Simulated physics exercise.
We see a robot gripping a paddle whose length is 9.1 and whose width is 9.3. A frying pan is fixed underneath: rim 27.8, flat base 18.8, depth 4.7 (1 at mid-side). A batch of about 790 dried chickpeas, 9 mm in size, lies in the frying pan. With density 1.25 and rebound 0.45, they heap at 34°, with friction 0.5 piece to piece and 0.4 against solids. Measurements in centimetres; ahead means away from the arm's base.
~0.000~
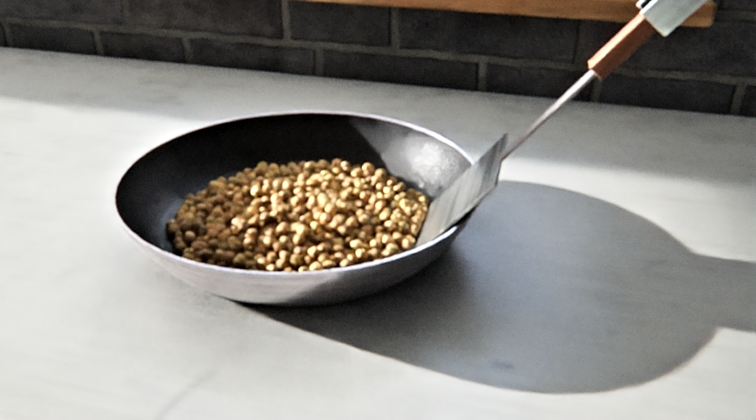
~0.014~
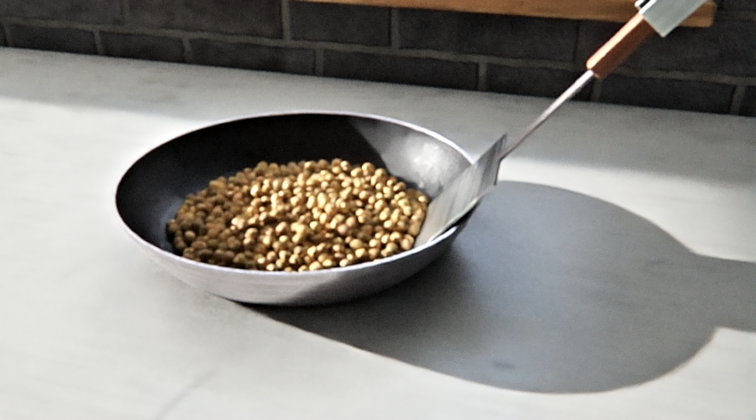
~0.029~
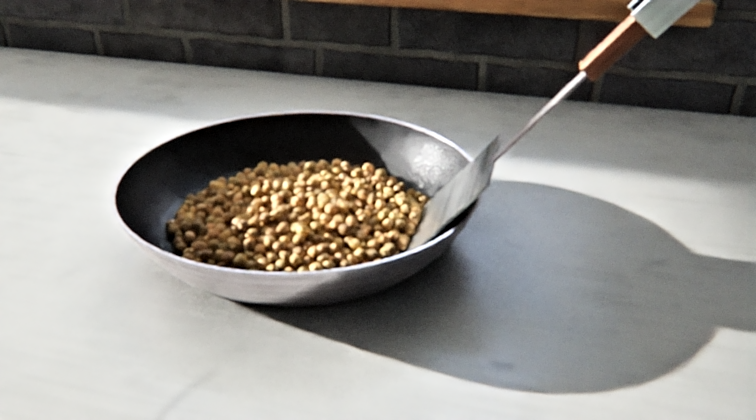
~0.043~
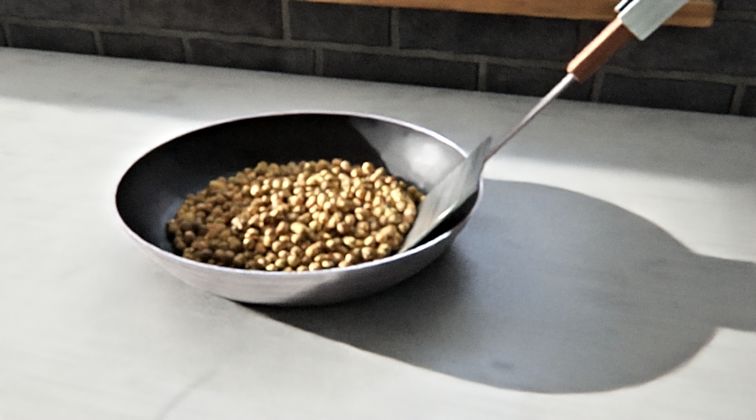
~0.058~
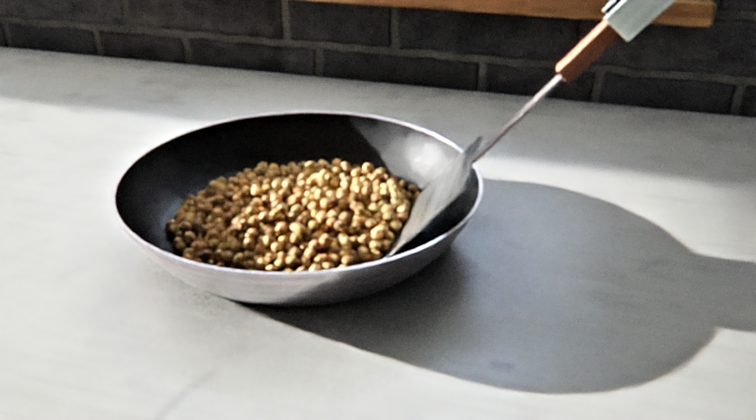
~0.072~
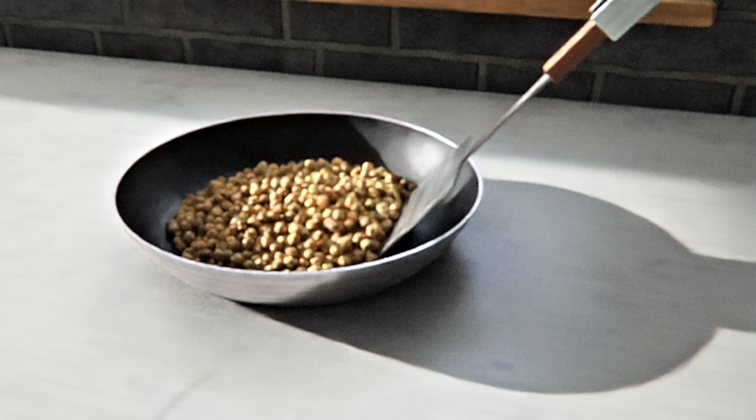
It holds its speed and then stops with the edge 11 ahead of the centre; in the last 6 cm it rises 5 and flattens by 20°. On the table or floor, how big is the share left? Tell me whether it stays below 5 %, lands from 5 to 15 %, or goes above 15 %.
It lands from 5 to 15 %.
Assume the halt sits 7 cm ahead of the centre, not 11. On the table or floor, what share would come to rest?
It would come to roughly 0 percent.
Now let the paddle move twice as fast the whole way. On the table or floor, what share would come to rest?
In that case, close to 20 per cent.
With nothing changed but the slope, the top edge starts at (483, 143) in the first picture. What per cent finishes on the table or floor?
10 percent or so.
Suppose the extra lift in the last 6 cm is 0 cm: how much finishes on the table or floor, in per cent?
About 15 %.
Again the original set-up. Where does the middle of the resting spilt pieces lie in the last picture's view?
Roughly at (10, 182) in the final view.
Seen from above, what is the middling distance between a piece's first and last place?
Near 4 cm, measured level.
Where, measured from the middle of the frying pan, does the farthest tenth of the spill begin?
I'd put it at about 40 centimetres.
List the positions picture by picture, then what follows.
The first picture shows paddle top edge at (502, 157), sloping 52°; upper third of the load around (305, 209), from x 170 to 425, top at y 165; 788 in the frying pan.
The second picture shows paddle top edge at (501, 157), sloping 52°; upper third of the load around (305, 209), from x 170 to 425, top at y 165.
The third picture shows paddle top edge at (495, 158), sloping 52°; upper third of the load around (310, 209), from x 170 to 425, top at y 165.
The fourth picture shows paddle top edge at (485, 159), sloping 52°; upper third of the load around (313, 209), from x 170 to 425, top at y 165.
The fifth picture shows paddle top edge at (474, 160), sloping 52°; upper third of the load around (314, 208), from x 170 to 425, top at y 165.
The sixth picture shows paddle top edge at (463, 159), sloping 52°; upper third of the load around (314, 204), from x 170 to 425, top at y 160; 788 in the frying pan.
By 0.20 s, sloping 52°, highest piece 4 above the table; 788 in the frying pan.
By 0.33 s, sloping 47°, highest piece 5 above the table; 788 in the frying pan.
By 0.59 s, sloping 32°, highest piece 5 above the table; 727 in the frying pan, 56 on the table or floor, 5 on the blade or in flight.
By 1.64 s, sloping 32°, highest piece 5 above the table; 727 in the frying pan, 61 on the table or floor.
Final count, 727 in the frying pan, 61 on the table or floor. That is 8 % on the table or floor.
